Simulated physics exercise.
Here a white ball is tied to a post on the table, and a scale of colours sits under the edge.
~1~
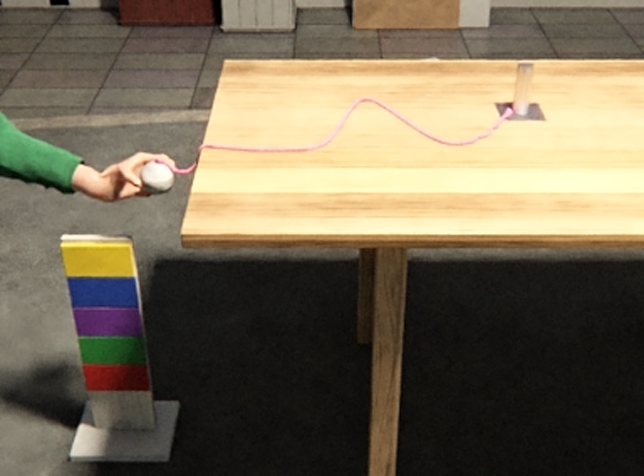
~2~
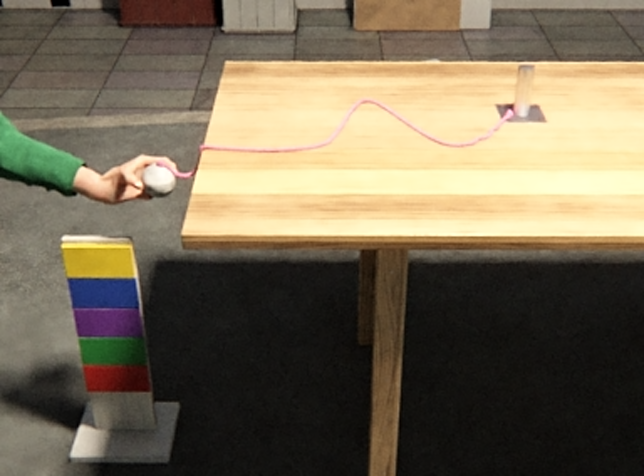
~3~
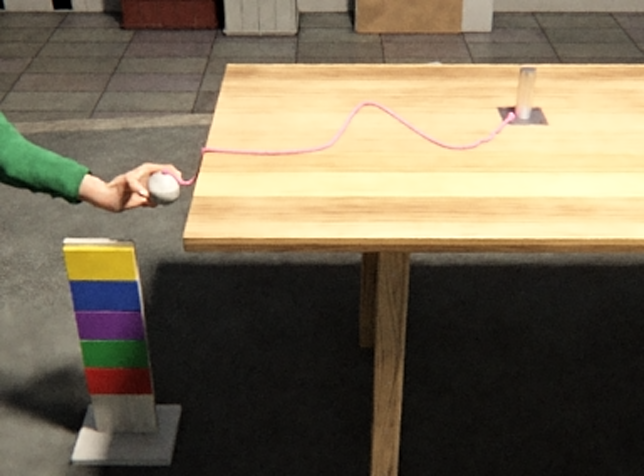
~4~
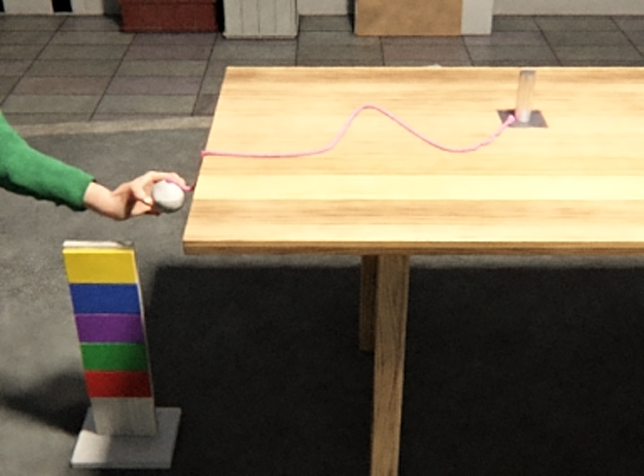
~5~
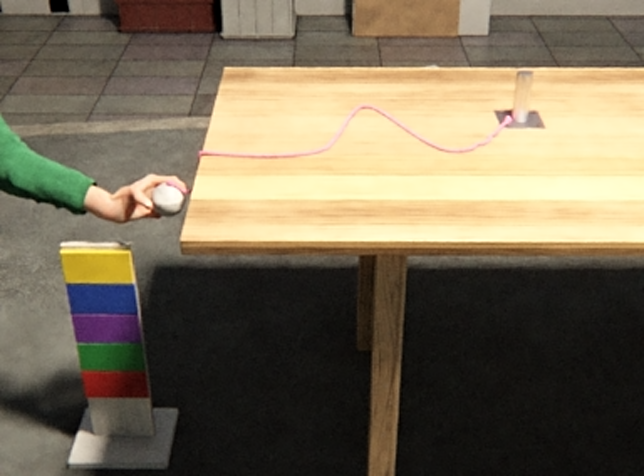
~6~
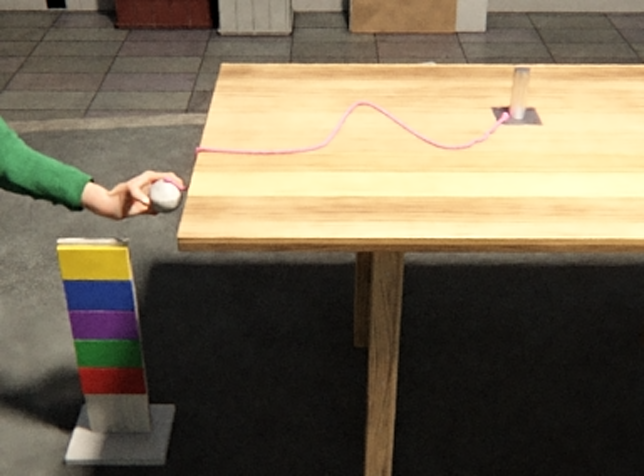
Beside a wooden table with a pink shoelace running across it to a small post, a hand in a green sleeve holds a white ball above a striped colour scale and shifts it slightly right and down.
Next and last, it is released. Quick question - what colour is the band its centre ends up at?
It's the green band.
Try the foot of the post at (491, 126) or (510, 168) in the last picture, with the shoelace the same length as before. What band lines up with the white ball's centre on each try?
Going case by case, it's red and then red.
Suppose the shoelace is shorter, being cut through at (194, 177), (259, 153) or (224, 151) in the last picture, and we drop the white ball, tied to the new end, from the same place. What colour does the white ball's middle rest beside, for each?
Lab note - try 1: Purple; try 2: Yellow; try 3: Blue.
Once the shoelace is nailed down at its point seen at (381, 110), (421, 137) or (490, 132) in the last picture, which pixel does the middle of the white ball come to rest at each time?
Taking them in turn, I'd expect around (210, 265), (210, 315) and finally (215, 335).
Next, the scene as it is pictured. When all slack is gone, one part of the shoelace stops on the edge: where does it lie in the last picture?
It's the point at about (339, 126).
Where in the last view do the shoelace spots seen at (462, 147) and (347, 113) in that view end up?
First one close to (414, 121), second close to (237, 131).
Soon after, ball near (240, 331); level with green.
After that, ball near (208, 343); level with green.
In the end, ball near (220, 340); level with green. Its centre hangs level with the green band.
